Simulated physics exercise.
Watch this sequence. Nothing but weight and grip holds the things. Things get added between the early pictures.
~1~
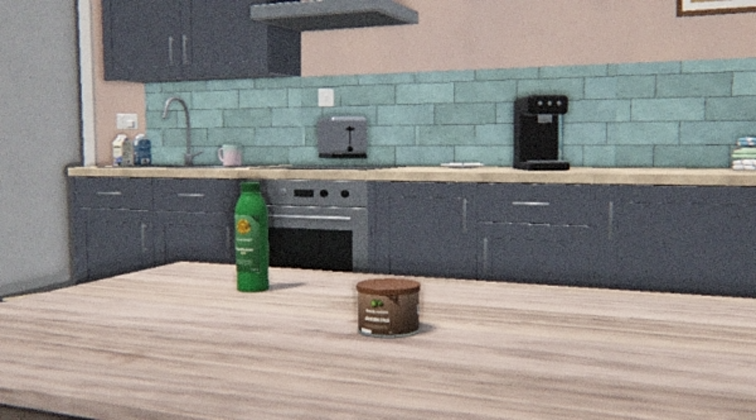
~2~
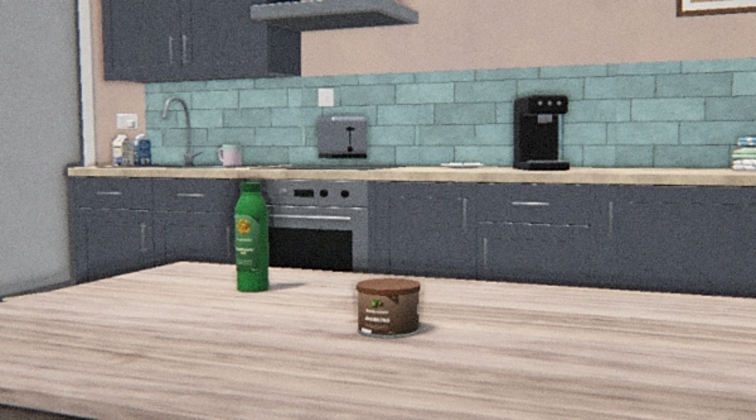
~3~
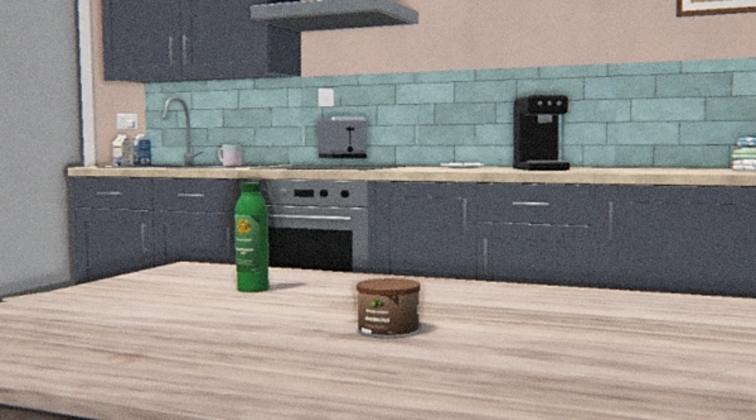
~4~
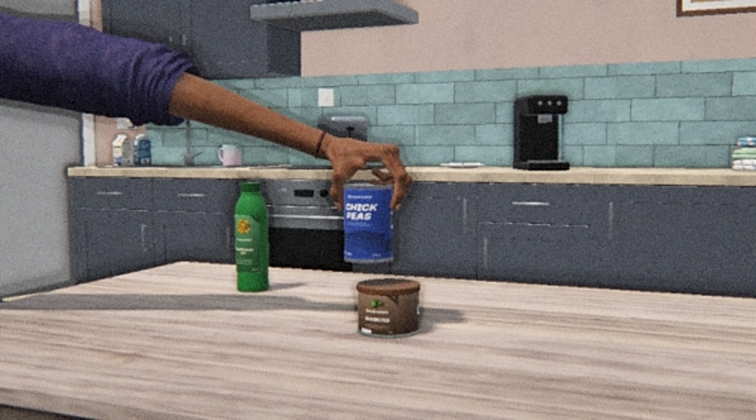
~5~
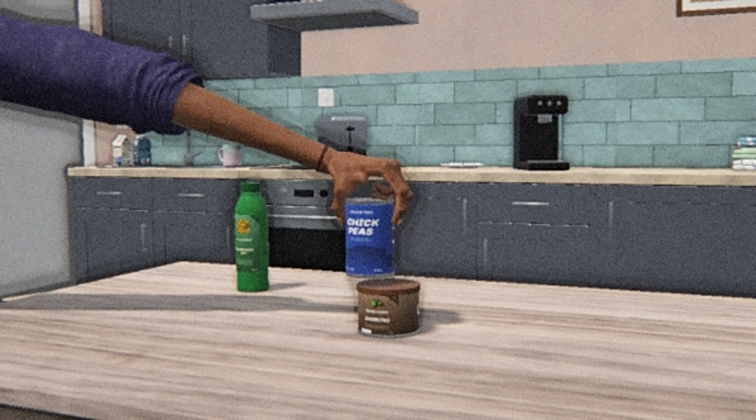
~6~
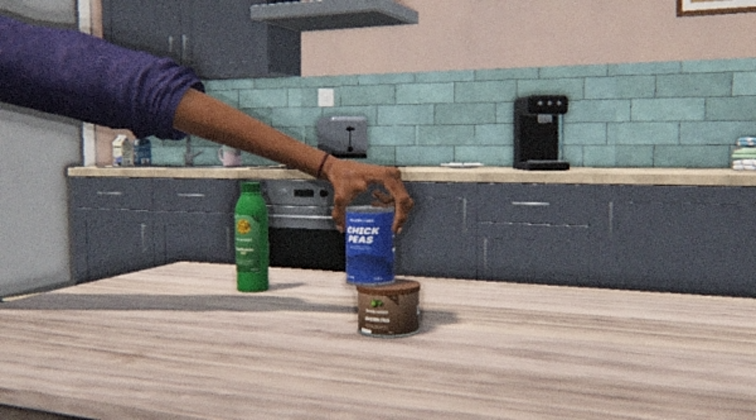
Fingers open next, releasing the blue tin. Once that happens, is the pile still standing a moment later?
Yes, I expect the pile to stay intact.
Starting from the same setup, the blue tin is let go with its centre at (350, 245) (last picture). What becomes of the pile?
In the end the pile crashes down.
Then, 0.30 s after the last picture, nothing has stirred.
Then, 0.70 s after the last picture, blue tin resting near (370, 245).
At rest, all 3 in place. Seen from the same camera at the end, blue tin near (370, 245). The pile stays up.
